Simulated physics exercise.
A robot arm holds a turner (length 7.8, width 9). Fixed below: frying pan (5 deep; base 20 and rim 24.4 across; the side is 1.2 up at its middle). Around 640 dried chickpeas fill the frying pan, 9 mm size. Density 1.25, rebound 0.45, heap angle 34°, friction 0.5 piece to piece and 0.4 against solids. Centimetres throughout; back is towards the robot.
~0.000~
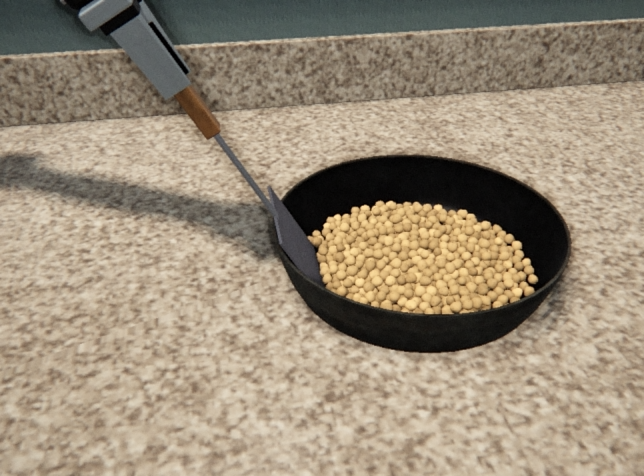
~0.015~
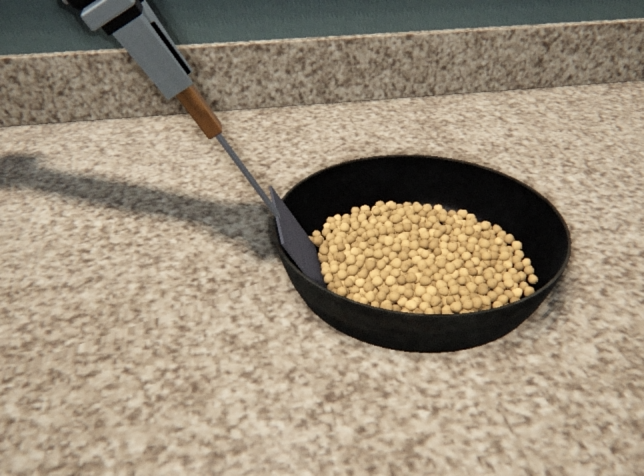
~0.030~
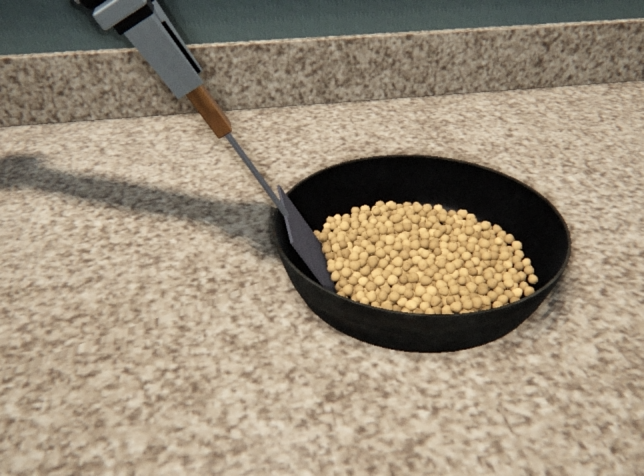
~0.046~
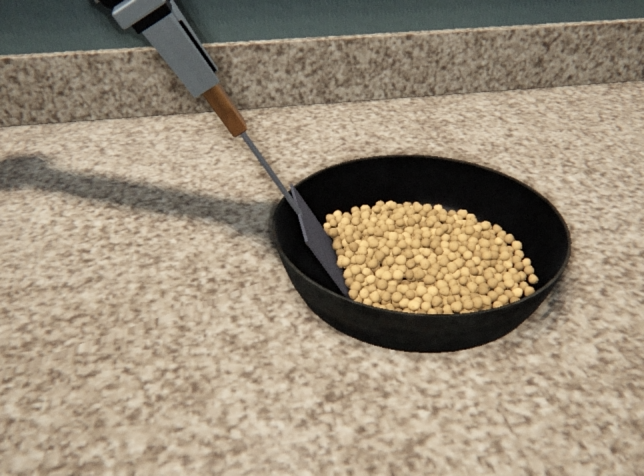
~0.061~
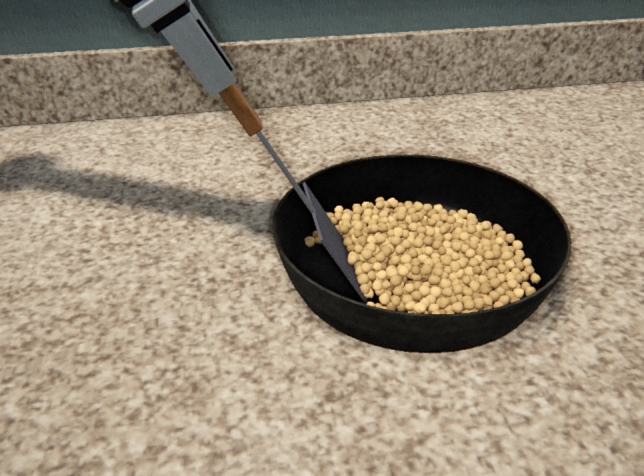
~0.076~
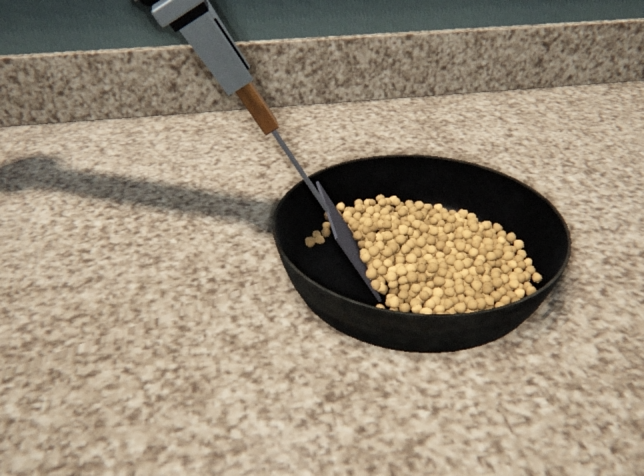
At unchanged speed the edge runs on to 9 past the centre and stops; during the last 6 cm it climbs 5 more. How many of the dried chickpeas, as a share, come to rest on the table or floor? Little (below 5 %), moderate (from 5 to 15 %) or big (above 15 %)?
On the table or floor the share is moderate, from 5 to 15 %.
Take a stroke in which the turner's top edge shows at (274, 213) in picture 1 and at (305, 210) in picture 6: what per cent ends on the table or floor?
Some 0 per cent.
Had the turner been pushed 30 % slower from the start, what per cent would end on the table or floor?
It would be near 0 per cent.
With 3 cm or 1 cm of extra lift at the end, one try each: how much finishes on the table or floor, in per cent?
About 10 and 15 per cent.
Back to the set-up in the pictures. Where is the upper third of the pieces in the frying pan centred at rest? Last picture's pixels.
At about (509, 243).
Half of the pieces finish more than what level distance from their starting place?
About 3 cm.
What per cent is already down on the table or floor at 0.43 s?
Roughly 8 per cent.
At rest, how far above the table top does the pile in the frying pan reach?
About 5.0 cm.
By 0.14 s, sloping 61°, highest piece 5 above the table; 639 in the frying pan.
By 0.20 s, sloping 61°, highest piece 6 above the table; 639 in the frying pan.
By 0.43 s, sloping 61°, highest piece 5 above the table; 588 in the frying pan, 50 on the table or floor, 1 on the blade or in flight.
By 1.48 s, sloping 61°, highest piece 5 above the table; 588 in the frying pan, 51 on the table or floor.
Final count, 588 in the frying pan, 51 on the table or floor. That is 8 % on the table or floor.
